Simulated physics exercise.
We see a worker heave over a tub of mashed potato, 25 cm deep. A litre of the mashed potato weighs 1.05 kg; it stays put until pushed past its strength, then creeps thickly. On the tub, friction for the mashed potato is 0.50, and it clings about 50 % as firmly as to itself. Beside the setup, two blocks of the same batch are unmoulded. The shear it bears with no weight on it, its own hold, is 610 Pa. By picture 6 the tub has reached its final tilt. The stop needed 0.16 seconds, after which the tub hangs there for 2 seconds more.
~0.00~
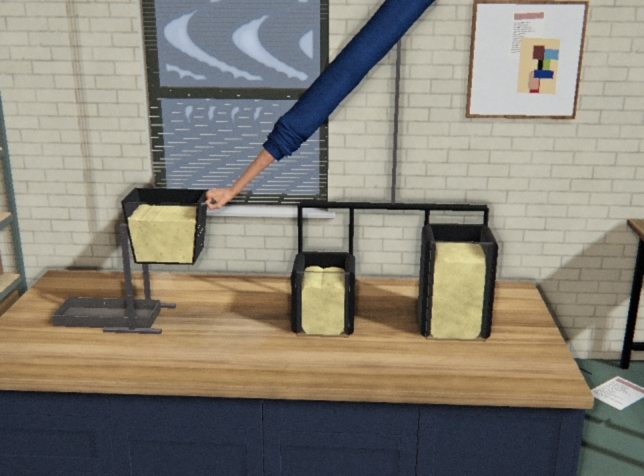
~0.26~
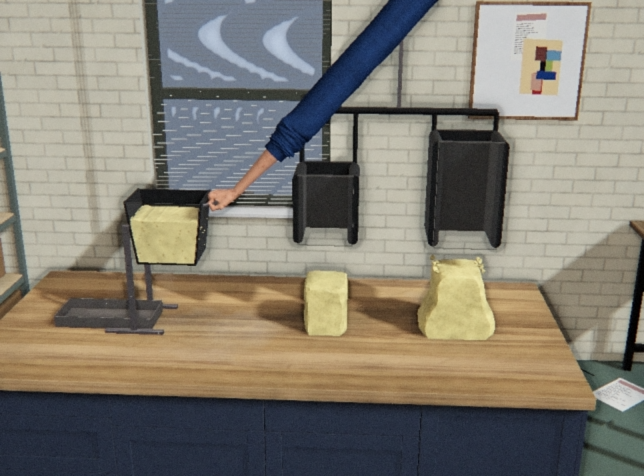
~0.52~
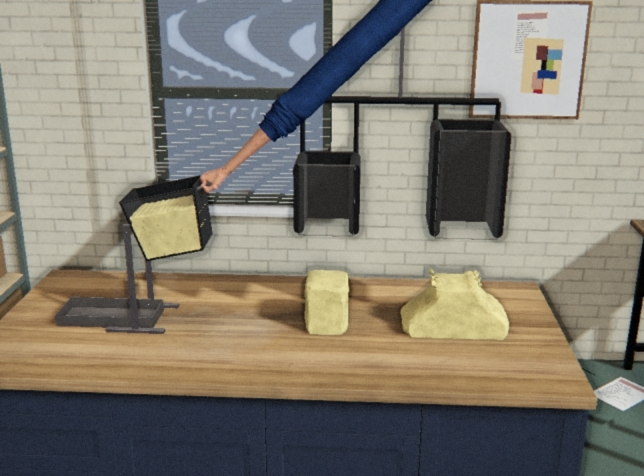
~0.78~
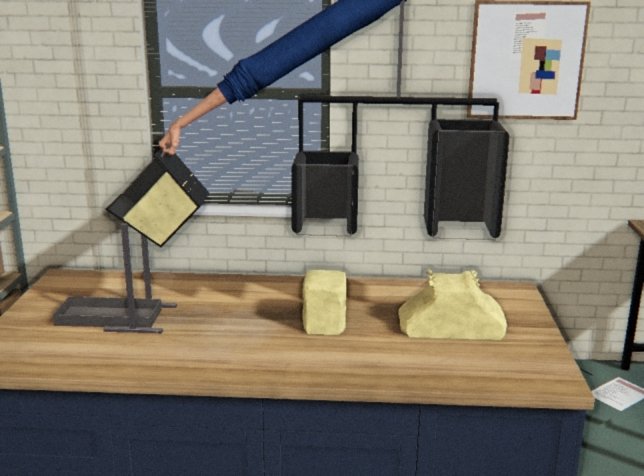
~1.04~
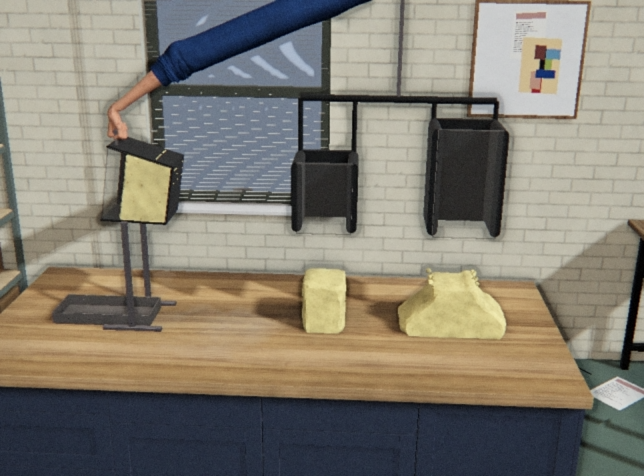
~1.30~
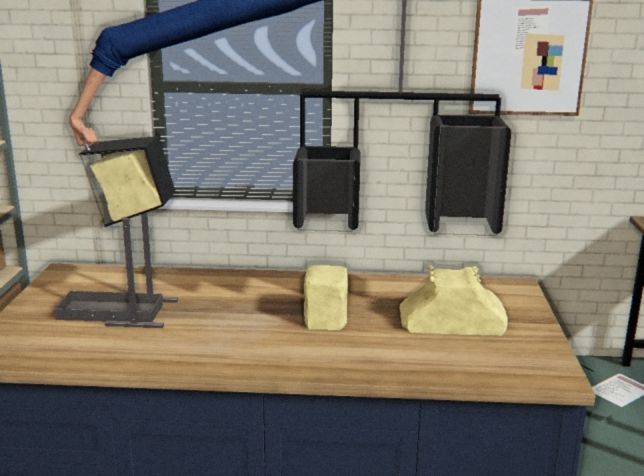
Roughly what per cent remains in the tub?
About 0 %.
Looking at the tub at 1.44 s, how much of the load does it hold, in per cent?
Close to 80 in a hundred.
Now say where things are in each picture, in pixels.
In the first picture, handle-side rim at (197, 203), tilt 0 degrees; highest point of the mashed potato at (134, 220); test blocks 22 cm, 35 cm high (left to right).
In the second picture, handle-side rim at (199, 204), tilt 0 degrees; highest point of the mashed potato at (136, 220); test blocks 22 cm, 29 cm high (left to right).
In the third picture, handle-side rim at (192, 188), tilt 13 degrees; highest point of the mashed potato at (190, 207); test blocks 21 cm, 22 cm high (left to right).
In the fourth picture, handle-side rim at (154, 157), tilt 46 degrees; highest point of the mashed potato at (166, 175); test blocks 21 cm, 22 cm high (left to right).
In the fifth picture, handle-side rim at (107, 148), tilt 80 degrees; highest point of the mashed potato at (130, 157); test blocks 21 cm, 22 cm high (left to right).
In the sixth picture, handle-side rim at (80, 156), tilt 104 degrees; highest point of the mashed potato at (132, 156); test blocks 21 cm, 22 cm high (left to right).
By 1.44 s, the tub is at 104 degrees and holds 78 %.
By 1.61 s, the tub is at 104 degrees and holds 27 %.
By 1.78 s, the tub is at 104 degrees and holds 0 %.
By 1.95 s, the tub is at 104 degrees and holds 0 %.
By 3.30 s, at the end, the tub is at 104 degrees and holds 0 %.
